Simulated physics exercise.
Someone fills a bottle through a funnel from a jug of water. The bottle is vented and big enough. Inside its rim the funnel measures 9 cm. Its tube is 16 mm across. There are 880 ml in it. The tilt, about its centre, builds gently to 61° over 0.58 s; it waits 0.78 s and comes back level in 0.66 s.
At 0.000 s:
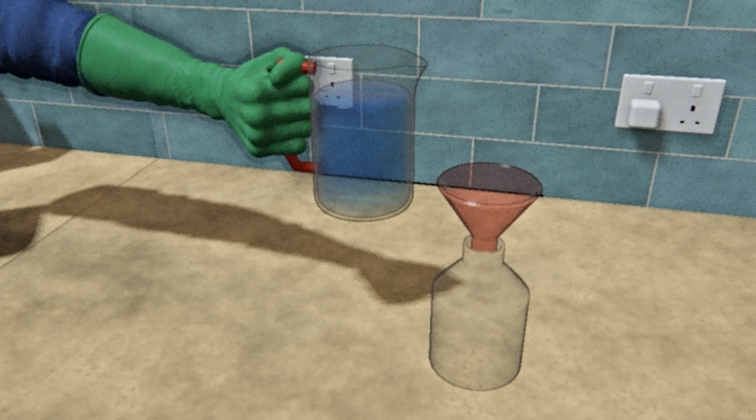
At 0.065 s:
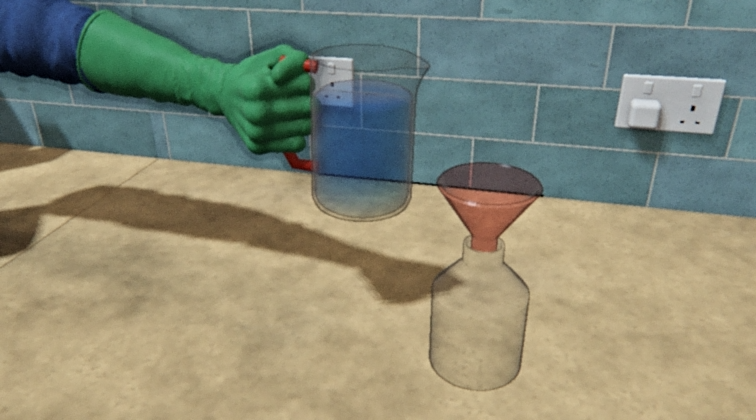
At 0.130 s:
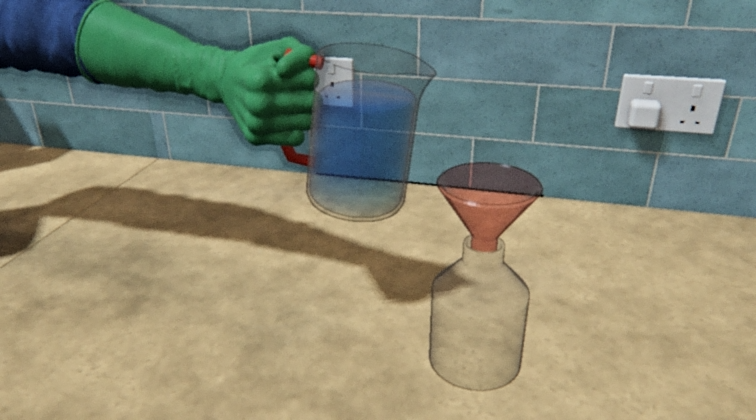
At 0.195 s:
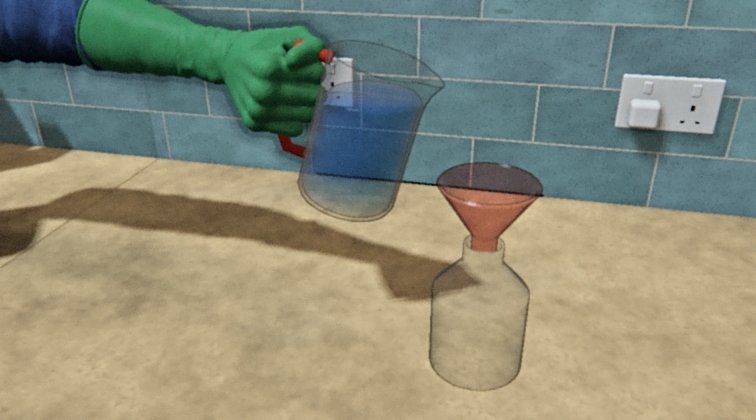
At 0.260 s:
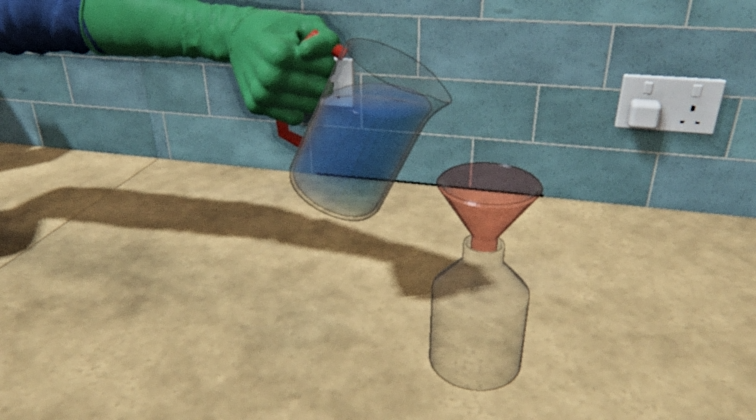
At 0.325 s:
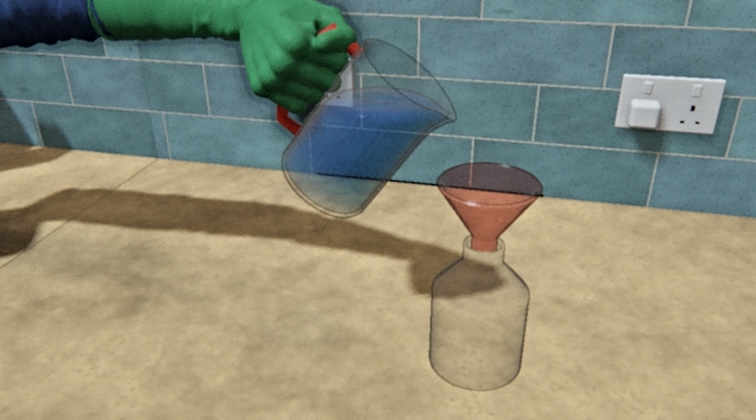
A green-gloved hand tilts a clear jug of blue water rightward beside a funnel-topped bottle.
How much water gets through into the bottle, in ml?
The bottle gets roughly 310 ml.
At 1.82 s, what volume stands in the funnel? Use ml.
Close to 115 ml.
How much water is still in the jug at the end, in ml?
Close to 560 ml.
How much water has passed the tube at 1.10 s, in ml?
About 90 ml.
After 0.77 s the tilt is 61° and 35 ml has passed the tube, 95 ml is in the funnel, 700 ml in the jug and 0 ml has missed.
After 1.10 s the tilt is 61° and 90 ml has passed the tube, 150 ml is in the funnel, 615 ml in the jug and 10 ml has missed.
After 1.45 s the tilt is 58° and 140 ml has passed the tube, 155 ml is in the funnel, 570 ml in the jug and 10 ml has missed.
After 1.82 s the tilt is 13° and 195 ml has passed the tube, 115 ml is in the funnel, 560 ml in the jug and 10 ml has missed.
In the end 310 ml has passed the tube, 0 ml is in the funnel, 560 ml in the jug and 10 ml has missed.
